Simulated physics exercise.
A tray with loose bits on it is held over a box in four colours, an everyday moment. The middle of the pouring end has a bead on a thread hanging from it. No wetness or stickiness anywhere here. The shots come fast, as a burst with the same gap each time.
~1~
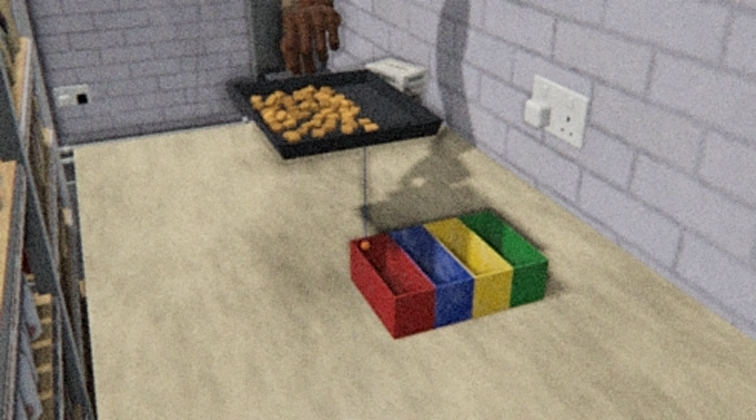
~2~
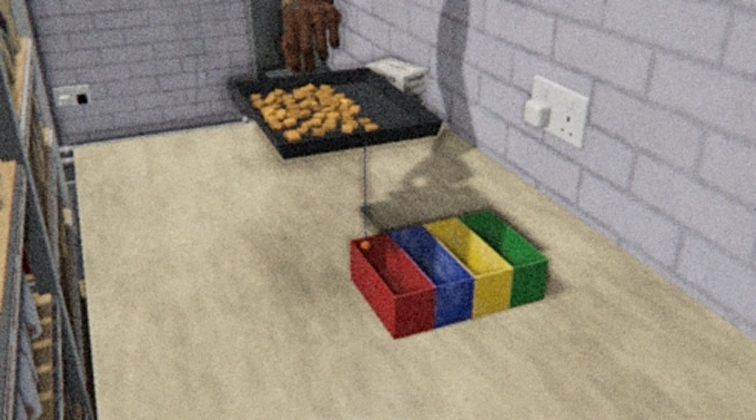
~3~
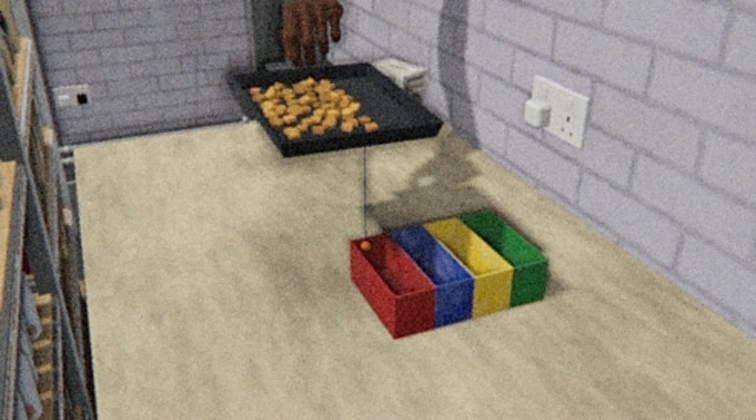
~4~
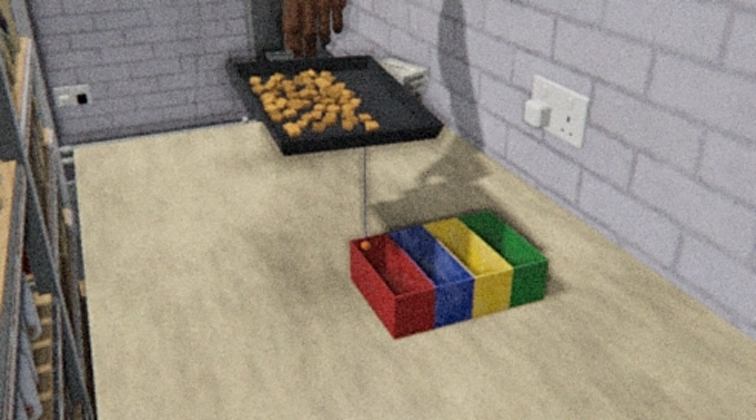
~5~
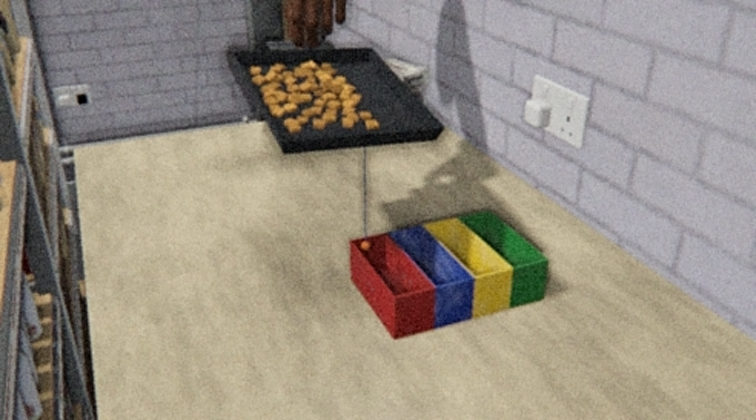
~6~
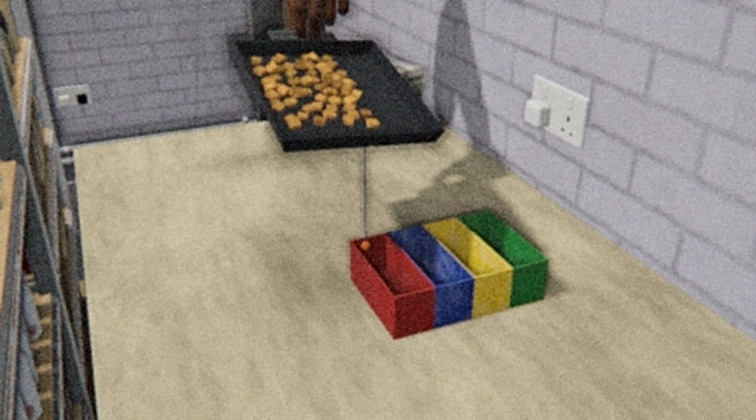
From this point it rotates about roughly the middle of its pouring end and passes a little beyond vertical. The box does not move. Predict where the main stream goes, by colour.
I would say into the blue one.
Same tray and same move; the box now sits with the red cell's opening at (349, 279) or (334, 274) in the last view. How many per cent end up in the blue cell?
First try: Roughly 10 per cent; second try: Roughly 10 per cent.
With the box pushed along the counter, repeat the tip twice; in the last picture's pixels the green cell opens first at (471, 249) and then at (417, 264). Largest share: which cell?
In turn: The yellow cell; the green one.
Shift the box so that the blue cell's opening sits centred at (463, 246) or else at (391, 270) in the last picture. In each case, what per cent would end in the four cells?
80 and 100 in a hundred, in turn.
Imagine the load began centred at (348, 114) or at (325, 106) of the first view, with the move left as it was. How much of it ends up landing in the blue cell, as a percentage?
You'd get near 60 percent first and near 60 percent after that.
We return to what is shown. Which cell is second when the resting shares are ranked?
Place 2: Yellow.
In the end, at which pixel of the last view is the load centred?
The centre comes to rest near (431, 289).
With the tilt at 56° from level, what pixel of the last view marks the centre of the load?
About (395, 123).
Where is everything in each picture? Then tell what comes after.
Corners of the pouring end near (283, 143) and (437, 119), level; middle of the load near (319, 109), cereal squares; bead on its thread near (366, 246); red cell near (414, 309); blue cell near (454, 299); yellow cell near (492, 289); green cell near (529, 280), in the first frame.
Corners of the pouring end near (283, 142) and (437, 119), level; middle of the load near (319, 108), in the second frame.
Corners of the pouring end near (284, 141) and (438, 121), tipped barely, lowest at the right corner; middle of the load near (319, 104), in the third frame.
Corners of the pouring end near (284, 139) and (438, 123), tipped a little, lowest at the right corner; middle of the load near (320, 99), in the fourth frame.
Corners of the pouring end near (285, 138) and (439, 125), tipped a little, lowest at the right corner; middle of the load near (320, 93), in the fifth frame.
Corners of the pouring end near (286, 137) and (439, 128), tipped clearly, lowest at the right corner; middle of the load near (321, 87); red cell near (414, 309); blue cell near (454, 299); yellow cell near (492, 289); green cell near (529, 280), in the sixth frame.
Shortly afterwards, tray tipped steeply; the whole lot on the tray.
Next, tray tipped right over; the bulk on the tray; a little in the blue cell; a little in the yellow cell; only a few in the green cell; only a few falling or outside the box.
Some moments later, tray tipped past a quarter turn; near two thirds in the blue cell; near a quarter in the yellow cell; a little in the red cell; only a few in the green cell.
In the end, tray tipped past a quarter turn; near two thirds in the blue cell; near a quarter in the yellow cell; a little in the red cell; only a few in the green cell.
